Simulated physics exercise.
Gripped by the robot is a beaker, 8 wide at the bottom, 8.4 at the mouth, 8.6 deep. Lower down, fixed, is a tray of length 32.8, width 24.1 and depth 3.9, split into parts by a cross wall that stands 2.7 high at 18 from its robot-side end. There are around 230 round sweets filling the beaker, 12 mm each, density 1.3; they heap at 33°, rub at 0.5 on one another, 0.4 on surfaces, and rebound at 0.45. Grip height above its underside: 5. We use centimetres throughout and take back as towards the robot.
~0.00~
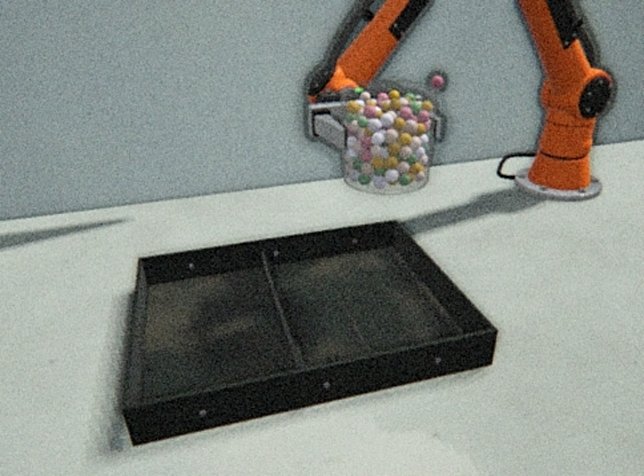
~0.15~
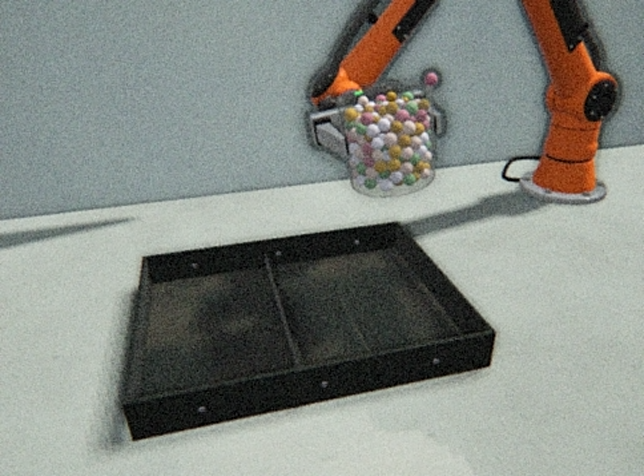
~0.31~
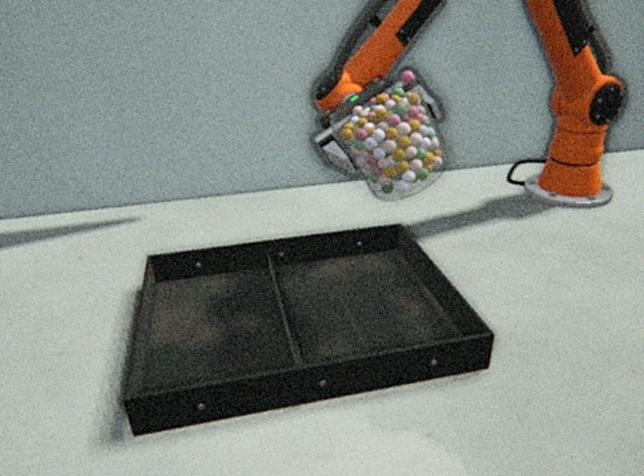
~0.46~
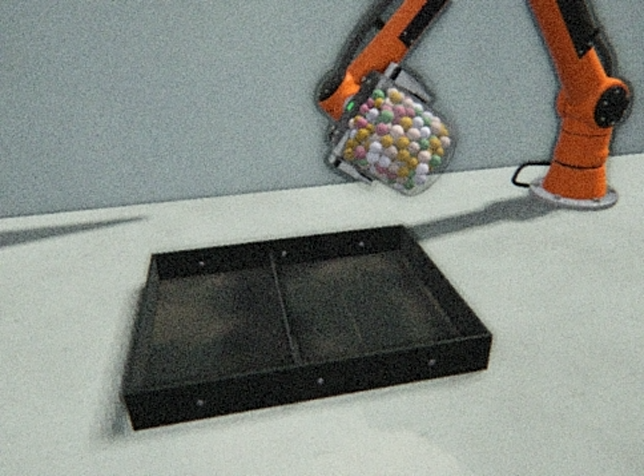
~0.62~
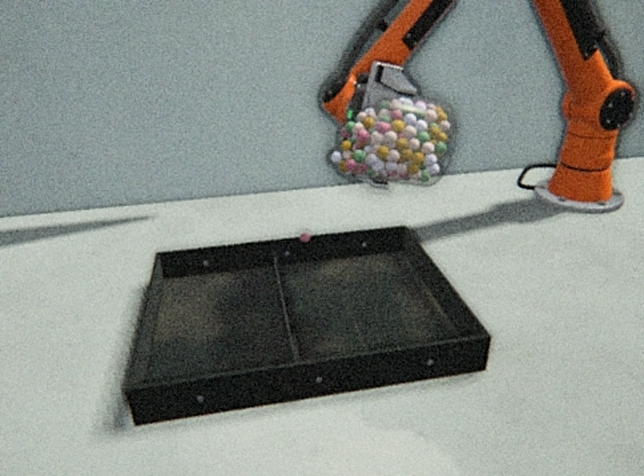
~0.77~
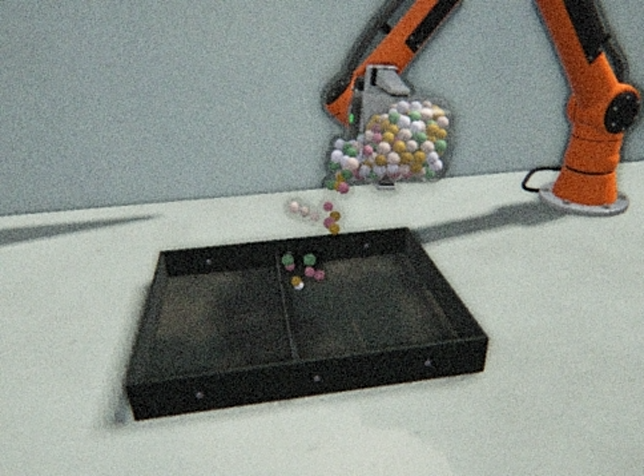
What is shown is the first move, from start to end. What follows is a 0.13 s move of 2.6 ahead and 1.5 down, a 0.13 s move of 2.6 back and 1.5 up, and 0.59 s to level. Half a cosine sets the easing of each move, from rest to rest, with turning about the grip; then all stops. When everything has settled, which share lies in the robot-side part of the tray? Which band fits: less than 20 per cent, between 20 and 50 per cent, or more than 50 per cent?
It falls between 20 and 50 per cent.
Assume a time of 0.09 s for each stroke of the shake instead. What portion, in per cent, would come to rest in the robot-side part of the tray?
Roughly 25 percent would.
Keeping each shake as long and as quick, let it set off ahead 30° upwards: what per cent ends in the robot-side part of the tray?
Roughly 35 percent of it.
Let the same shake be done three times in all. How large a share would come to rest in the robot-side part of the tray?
In that case, some 40 per cent.
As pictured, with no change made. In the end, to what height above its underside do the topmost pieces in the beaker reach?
Around 8.0 cm up.
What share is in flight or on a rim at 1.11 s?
Some 5 percent.
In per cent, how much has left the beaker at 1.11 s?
Around 35 percent at that moment.
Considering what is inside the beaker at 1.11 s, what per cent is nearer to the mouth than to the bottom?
Some 45 percent is in that half.
After 1.11 s, tilted 80° forward, highest piece 22 above the table; 154 in the beaker, 45 in the robot-side part, 20 in the far-side part, 11 in flight or on a rim.
After 1.45 s, tilted 16° forward, highest piece 23 above the table; 146 in the beaker, 61 in the robot-side part, 23 in the far-side part.
After 1.82 s, level, highest piece 24 above the table; 146 in the beaker, 60 in the robot-side part, 24 in the far-side part.
After 2.87 s, level, highest piece 24 above the table; 146 in the beaker, 60 in the robot-side part, 24 in the far-side part.
At rest, 146 in the beaker, 60 in the robot-side part, 24 in the far-side part. That is 26 % in the robot-side part of the tray.
